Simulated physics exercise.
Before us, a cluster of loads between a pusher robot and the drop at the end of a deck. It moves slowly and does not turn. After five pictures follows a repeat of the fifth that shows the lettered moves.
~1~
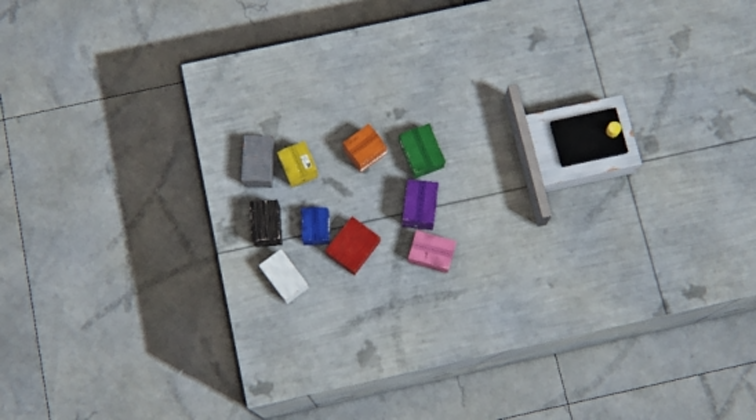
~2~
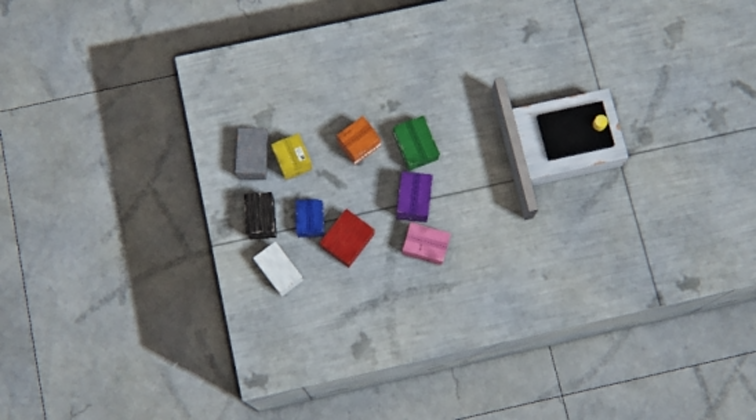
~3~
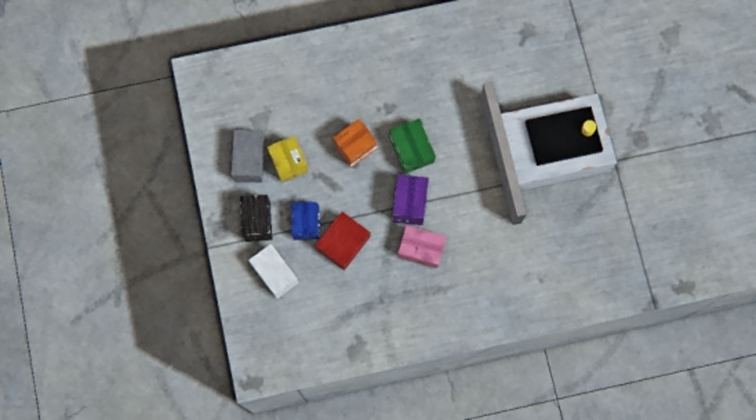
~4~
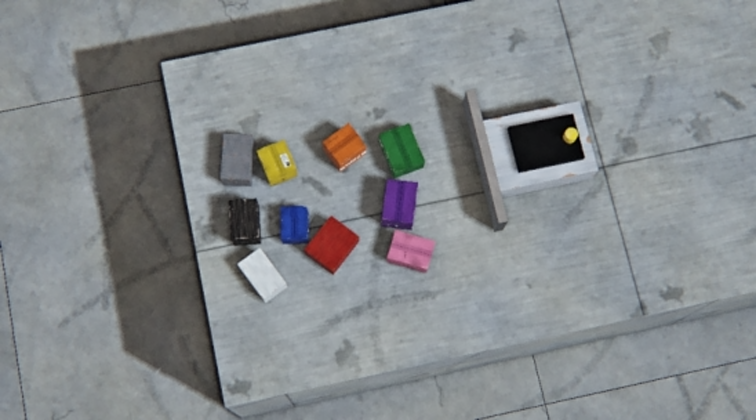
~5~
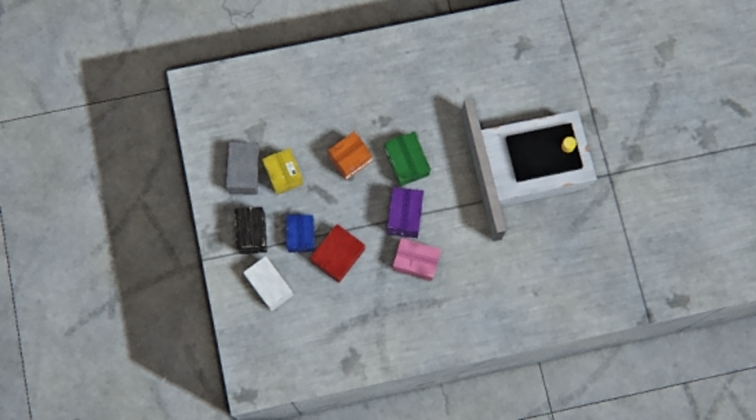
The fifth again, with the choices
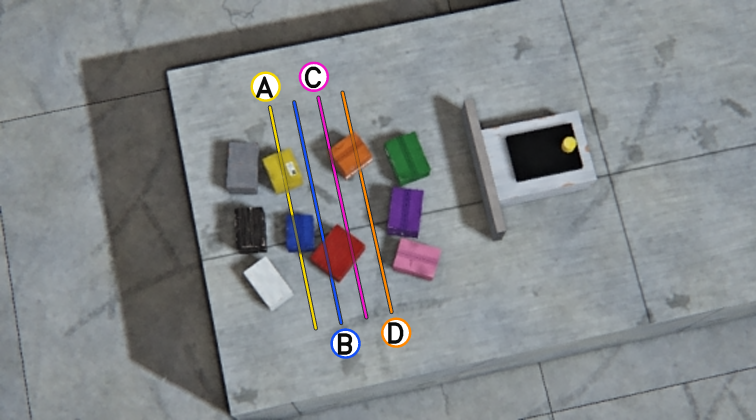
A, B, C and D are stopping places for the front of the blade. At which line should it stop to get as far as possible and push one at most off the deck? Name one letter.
No second one falls up to A.
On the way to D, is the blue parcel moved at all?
No.
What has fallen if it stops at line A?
It is the grey crate.
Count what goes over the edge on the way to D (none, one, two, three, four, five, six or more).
By then, none.
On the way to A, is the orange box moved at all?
Yes.
On the marked copy, A at (292, 215); B at (317, 210); C at (342, 205); D at (366, 200).
With A. Early on, robot (471, 168); pink box (413, 264); green box (387, 162).
Further on, robot (402, 182); grey crate (223, 175); yellow parcel (253, 177).
At the end, robot (350, 193); grey crate over the edge; yellow parcel (202, 188); one fallen.
As for the rest, B is within the limit but short; C is within the limit but short; D is within the limit but short.
